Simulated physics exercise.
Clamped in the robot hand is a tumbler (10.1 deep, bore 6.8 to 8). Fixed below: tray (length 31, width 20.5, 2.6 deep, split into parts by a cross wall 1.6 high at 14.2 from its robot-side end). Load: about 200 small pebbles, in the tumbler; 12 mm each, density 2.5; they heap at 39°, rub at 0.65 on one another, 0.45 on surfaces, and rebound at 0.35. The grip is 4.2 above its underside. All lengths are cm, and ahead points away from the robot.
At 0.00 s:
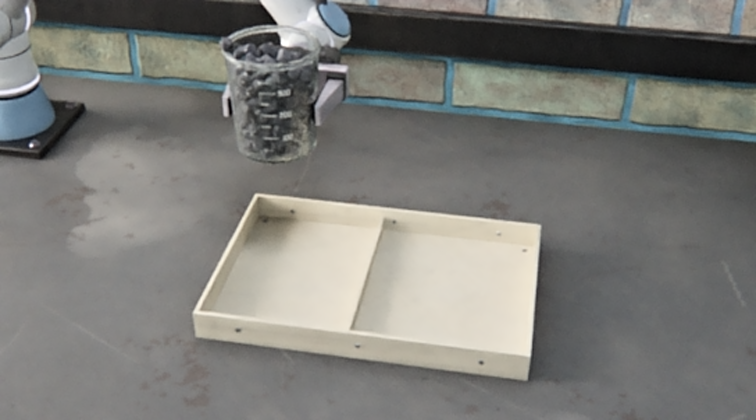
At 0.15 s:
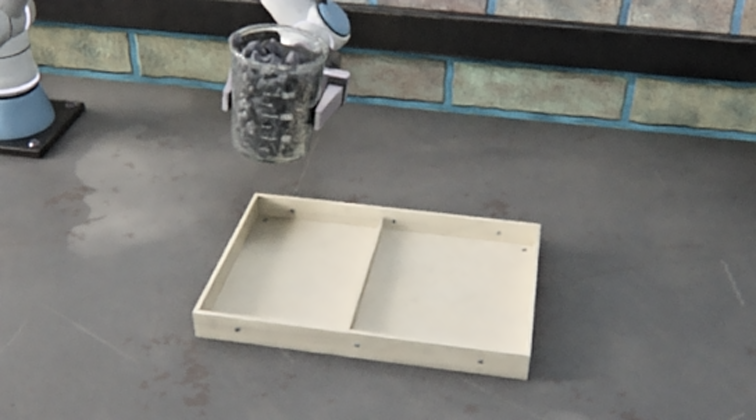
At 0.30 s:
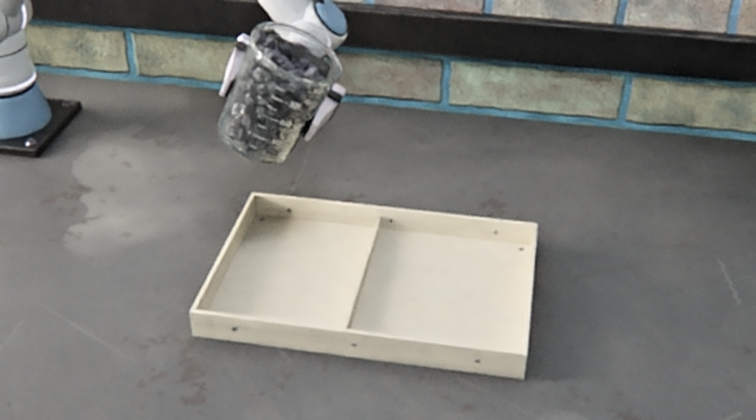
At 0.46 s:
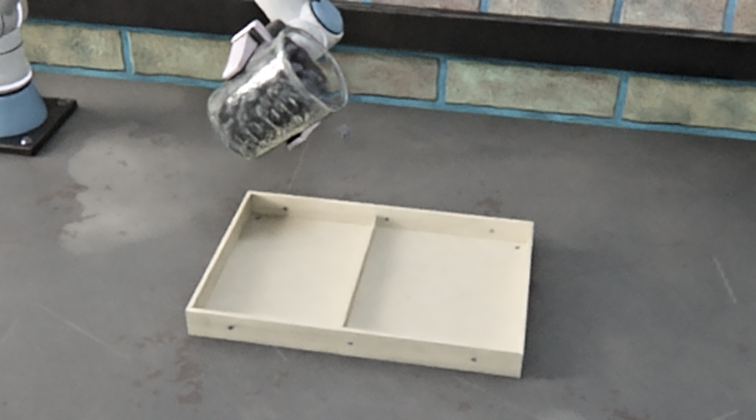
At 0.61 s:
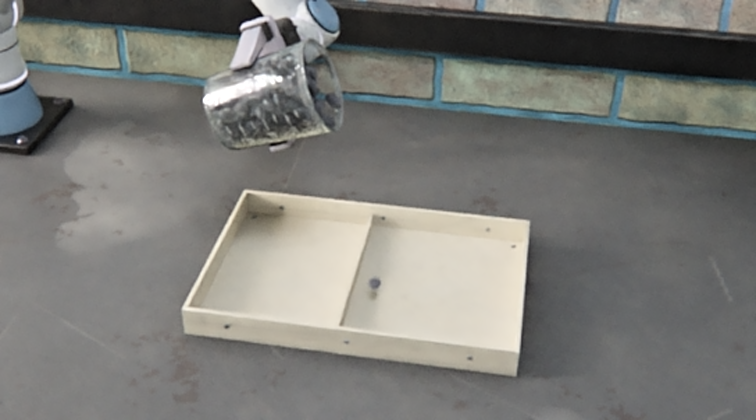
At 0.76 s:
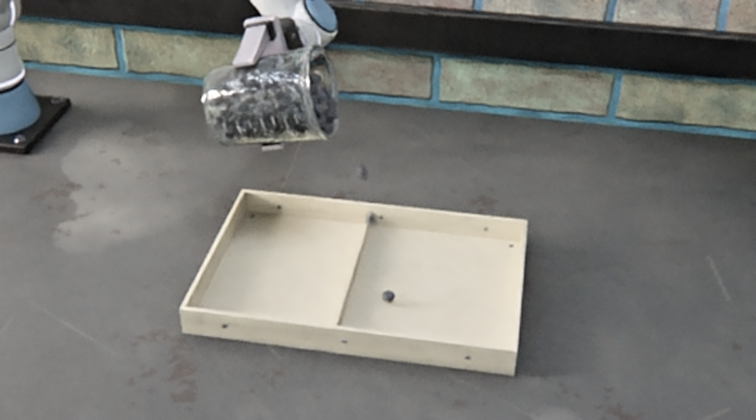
A robot arm tilts a clear tumbler of dark pebbles, and a few drop out.
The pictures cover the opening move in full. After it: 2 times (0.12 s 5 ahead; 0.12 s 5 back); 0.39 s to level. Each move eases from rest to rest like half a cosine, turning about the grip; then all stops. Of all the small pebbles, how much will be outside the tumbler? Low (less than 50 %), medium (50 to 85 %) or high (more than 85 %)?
Outside the tumbler the share is medium, 50 to 85 %.
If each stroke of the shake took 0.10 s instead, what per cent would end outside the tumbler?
In that case some 70 per cent.
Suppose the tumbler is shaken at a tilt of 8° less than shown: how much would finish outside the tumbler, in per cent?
Then about 40 per cent.
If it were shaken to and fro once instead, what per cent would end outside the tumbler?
In that case some 40 per cent.
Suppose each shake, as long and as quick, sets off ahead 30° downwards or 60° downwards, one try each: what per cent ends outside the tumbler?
Some 25 and 10 per cent.
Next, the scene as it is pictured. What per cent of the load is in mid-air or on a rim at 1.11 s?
About 4 per cent.
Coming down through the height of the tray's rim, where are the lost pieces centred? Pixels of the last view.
Near (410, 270).
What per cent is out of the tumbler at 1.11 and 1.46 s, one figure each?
In turn: 40, 60.
After 1.11 s, tilted 75° forward, highest piece 22 above the table; 125 in the tumbler, 62 in the far-side part, 8 in the robot-side part, 9 in flight or on a rim.
After 1.46 s, tilted 31° forward, highest piece 23 above the table; 106 in the far-side part, 81 in the tumbler, 15 in the robot-side part, 2 on the table or floor.
After 1.83 s, level, highest piece 22 above the table; 106 in the far-side part, 81 in the tumbler, 15 in the robot-side part, 2 on the table or floor.
After 2.88 s, level, highest piece 22 above the table; 106 in the far-side part, 81 in the tumbler, 15 in the robot-side part, 2 on the table or floor.
In the end, 106 in the far-side part, 81 in the tumbler, 15 in the robot-side part, 2 on the table or floor. That is 60 % outside the tumbler.
